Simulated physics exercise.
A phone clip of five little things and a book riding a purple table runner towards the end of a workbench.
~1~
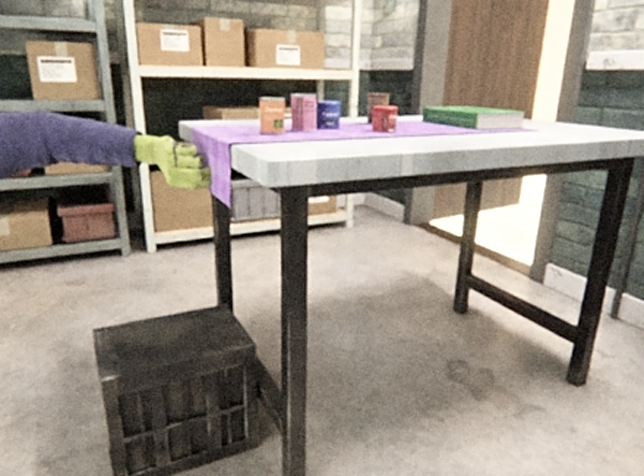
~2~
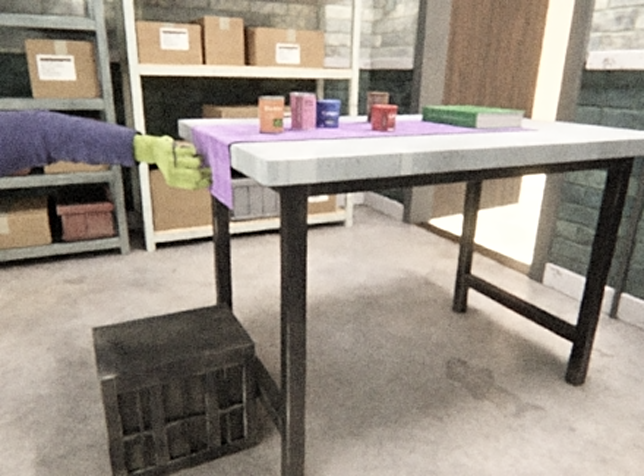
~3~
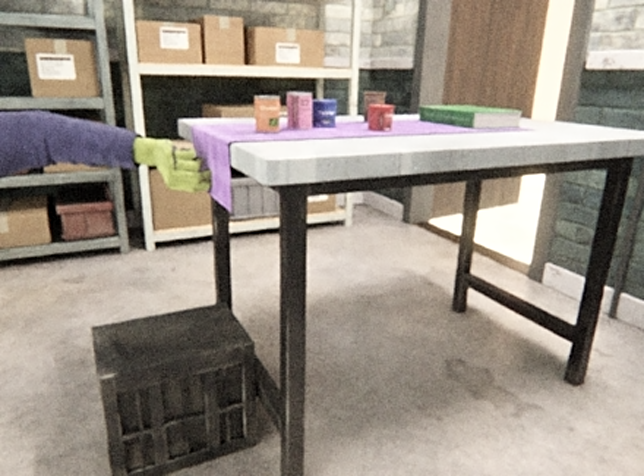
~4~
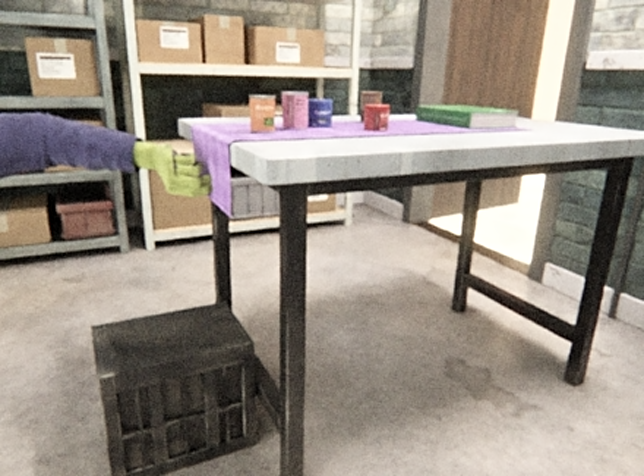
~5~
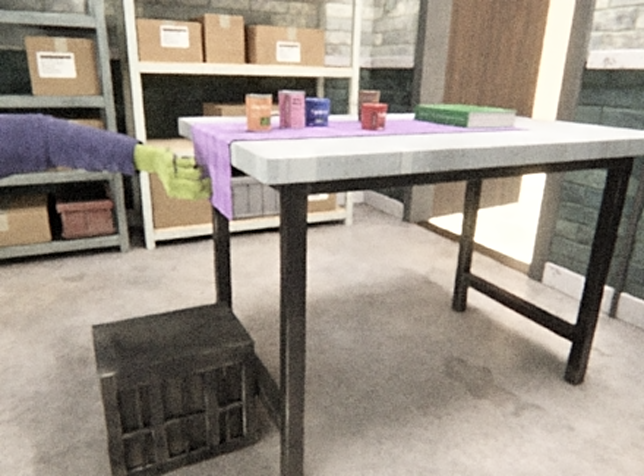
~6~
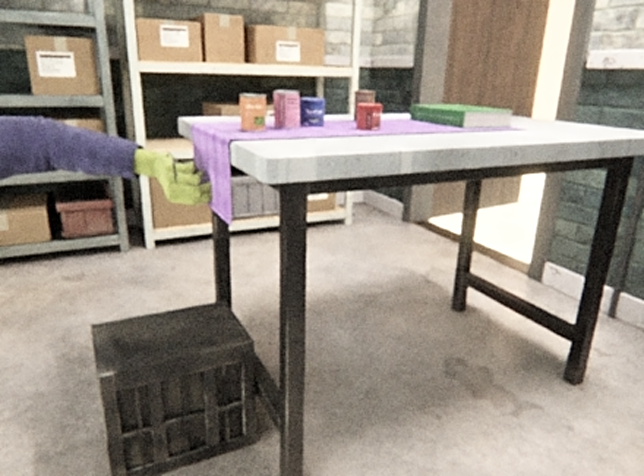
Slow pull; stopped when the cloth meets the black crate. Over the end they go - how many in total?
Yeah well, the pull sends off three pieces and stops there.
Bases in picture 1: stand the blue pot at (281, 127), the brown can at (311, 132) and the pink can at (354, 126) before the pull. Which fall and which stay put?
Blue pot dropped, brown can dropped, pink can kept.
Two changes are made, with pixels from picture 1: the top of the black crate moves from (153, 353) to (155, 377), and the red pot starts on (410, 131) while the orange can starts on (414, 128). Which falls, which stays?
Final state: The red pot is still in place, the orange can is still in place.
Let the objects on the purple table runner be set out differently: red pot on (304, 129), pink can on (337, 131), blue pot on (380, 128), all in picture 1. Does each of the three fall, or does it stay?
In the end the red pot is no longer up there, the pink can is no longer up there and the blue pot is still up there.
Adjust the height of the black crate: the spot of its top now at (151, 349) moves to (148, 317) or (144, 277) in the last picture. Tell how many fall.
The count comes out 2 and 1.
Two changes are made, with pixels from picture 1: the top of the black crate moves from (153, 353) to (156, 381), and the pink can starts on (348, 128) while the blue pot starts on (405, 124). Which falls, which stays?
Outcome for the pink can: It is lost. Outcome for the blue pot: It stays.
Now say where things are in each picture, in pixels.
In the first frame, hem (231, 209); orange can (272, 98); pink can (304, 94); blue pot (328, 102); red pot (385, 107); brown can (378, 94); top of the crate (153, 353).
In the second frame, hem (233, 209); orange can (271, 97).
In the third frame, hem (231, 212); pink can (300, 93).
In the fourth frame, hem (230, 218); blue pot (320, 100); top of the crate (151, 351).
In the fifth frame, hem (232, 221); red pot (374, 105).
In the sixth frame, hem (232, 226); orange can (253, 95); pink can (287, 91); blue pot (312, 99); red pot (370, 104); brown can (365, 91).
A little later, hem near (211, 243); all still up.
Next, hem near (212, 293); orange can and pink can gone.
Later still, hem on the crate; orange can, pink can and blue pot gone.
When it is over, hem on the crate; orange can, pink can and blue pot gone. The count of fallen things is three.
